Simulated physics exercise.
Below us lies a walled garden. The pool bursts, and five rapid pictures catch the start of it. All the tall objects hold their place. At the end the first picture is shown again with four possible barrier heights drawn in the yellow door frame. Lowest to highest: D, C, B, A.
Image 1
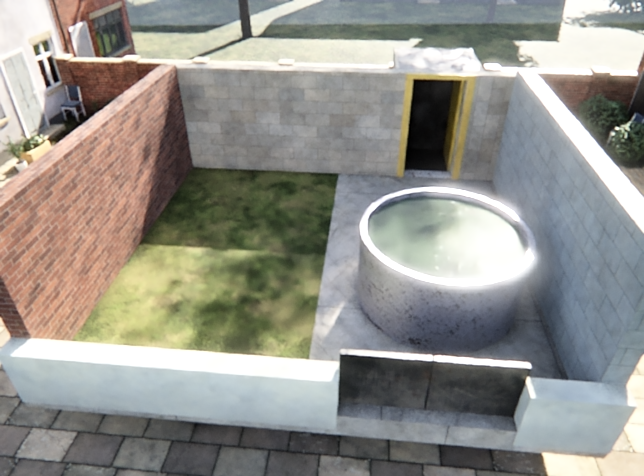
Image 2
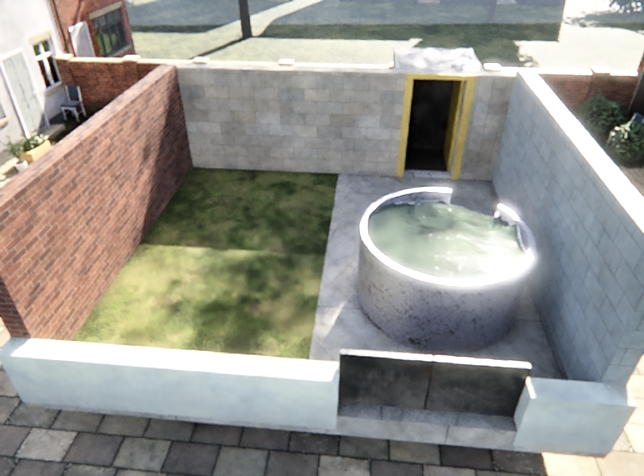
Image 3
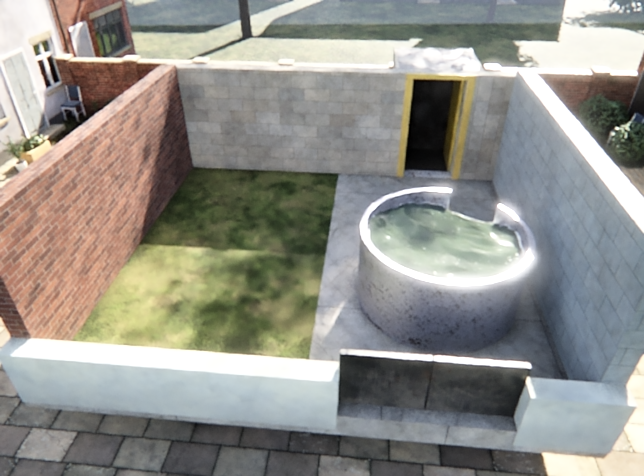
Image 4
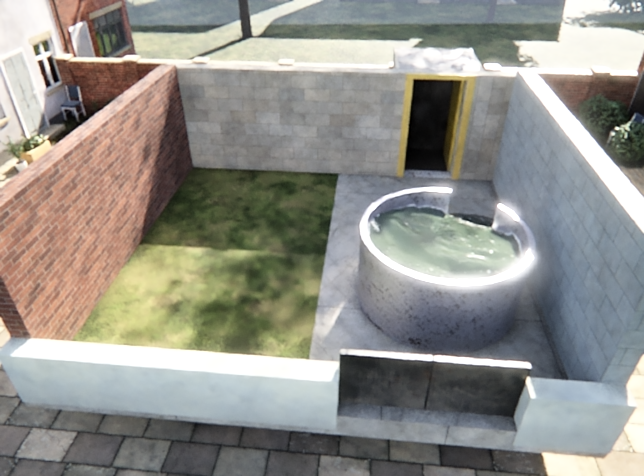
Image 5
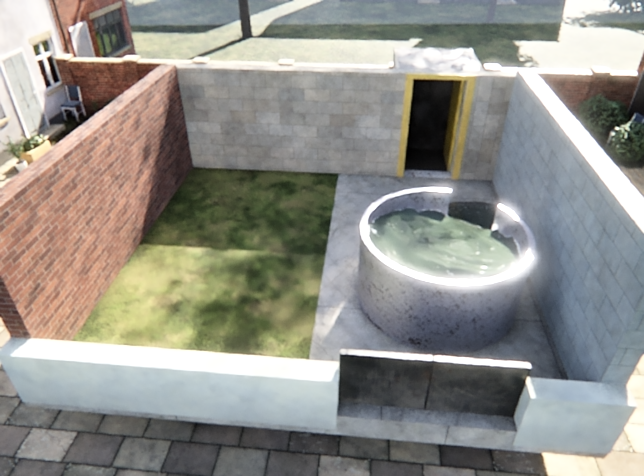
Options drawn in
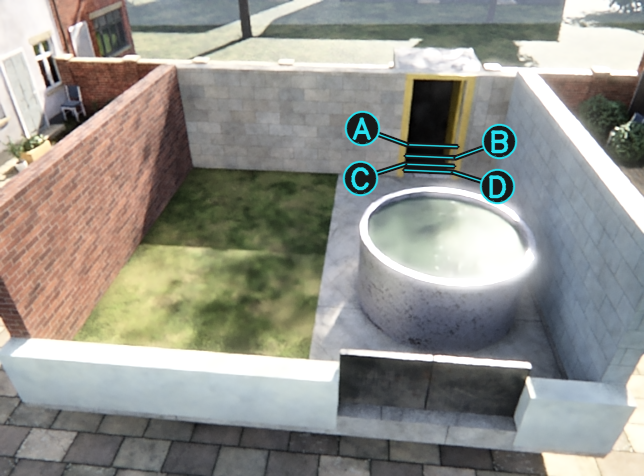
The clip shows a walled garden with grass and a round pool of still, greenish water; a gap opens in the pool's far rim, and the water ripples and sinks slightly while the walls and yellow doorway stay still.
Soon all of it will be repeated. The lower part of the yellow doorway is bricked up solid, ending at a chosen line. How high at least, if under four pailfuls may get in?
Use mark B.
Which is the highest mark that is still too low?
That is mark C.
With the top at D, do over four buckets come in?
Yes.
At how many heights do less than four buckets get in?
Two of them.
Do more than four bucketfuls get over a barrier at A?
No, that is safe.
In cyan, A at (432, 145); B at (430, 156); C at (429, 165); D at (428, 171); from the bottom up D, C, B, A.
If A is chosen, nothing gets over.
If B is chosen, a bucket or two gets in.
If C is chosen, about 11 bucketfuls get in.
If D is chosen, dozens of bucketfuls pour in.
